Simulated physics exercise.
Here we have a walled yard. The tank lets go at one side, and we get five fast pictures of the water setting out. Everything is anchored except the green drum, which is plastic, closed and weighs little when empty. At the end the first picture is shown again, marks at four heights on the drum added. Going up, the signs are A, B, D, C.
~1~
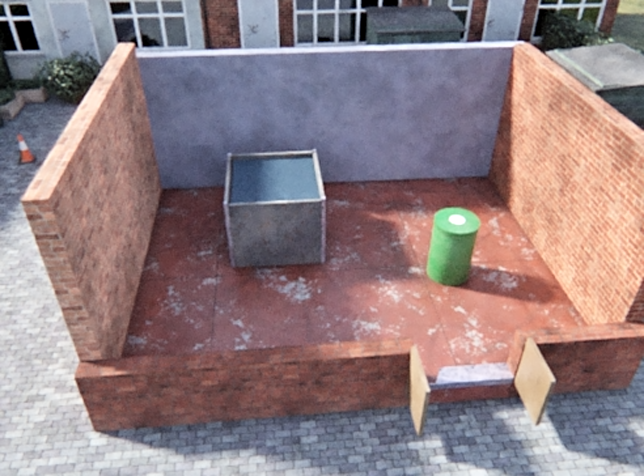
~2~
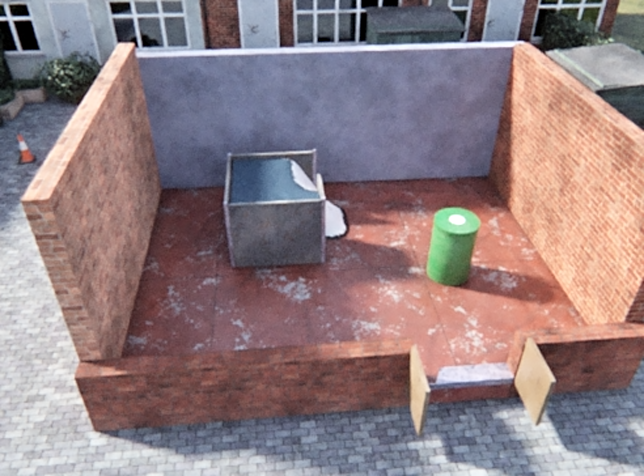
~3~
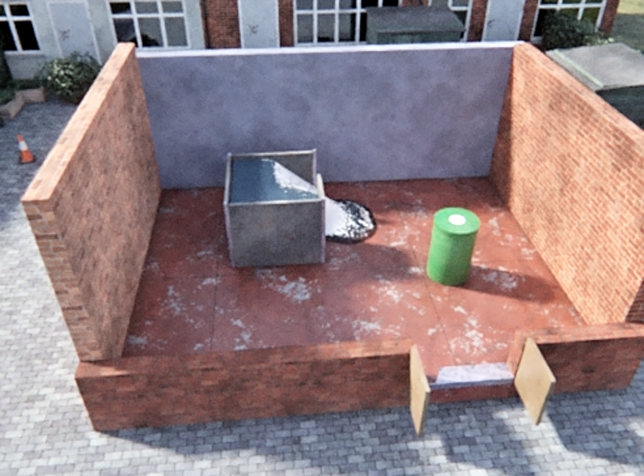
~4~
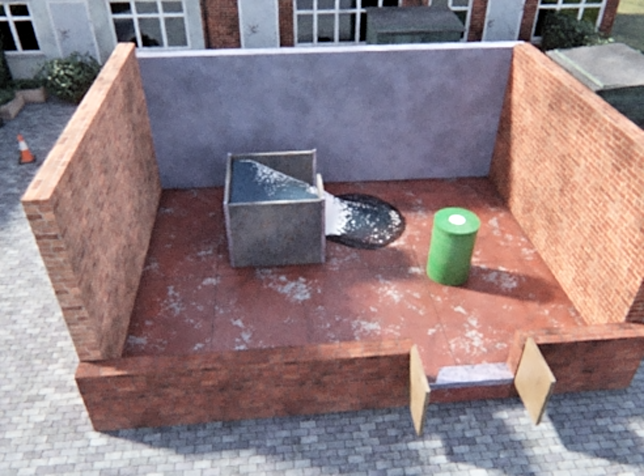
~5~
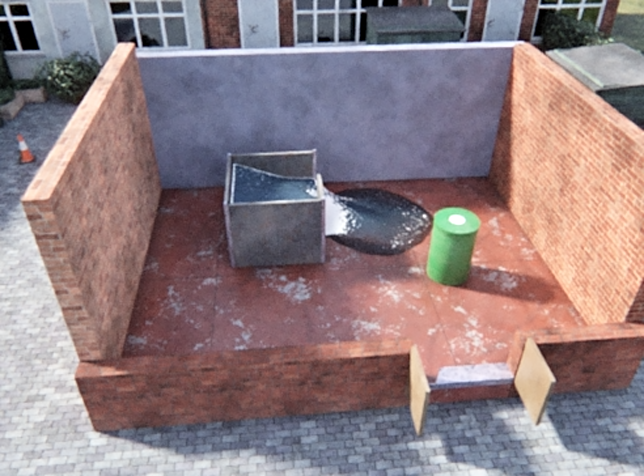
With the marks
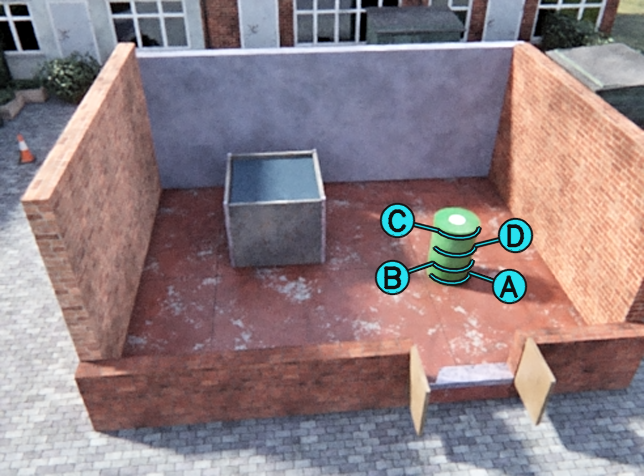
Water pours from the right side of a square tank and spreads across the walled yard.
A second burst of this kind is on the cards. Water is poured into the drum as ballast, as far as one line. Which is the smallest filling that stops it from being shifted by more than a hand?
Go for B.
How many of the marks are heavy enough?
Three.
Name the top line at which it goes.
The answer is A.
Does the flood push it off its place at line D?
No, not at all.
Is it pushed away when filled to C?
No, not at all.
On the marked copy, A at (454, 283); B at (456, 270); C at (462, 237); D at (459, 255); from the bottom up A, B, D, C.
With A, it is pushed about 3 times its own width away.
With B, it does not move.
With C, it does not move.
With D, it does not move.
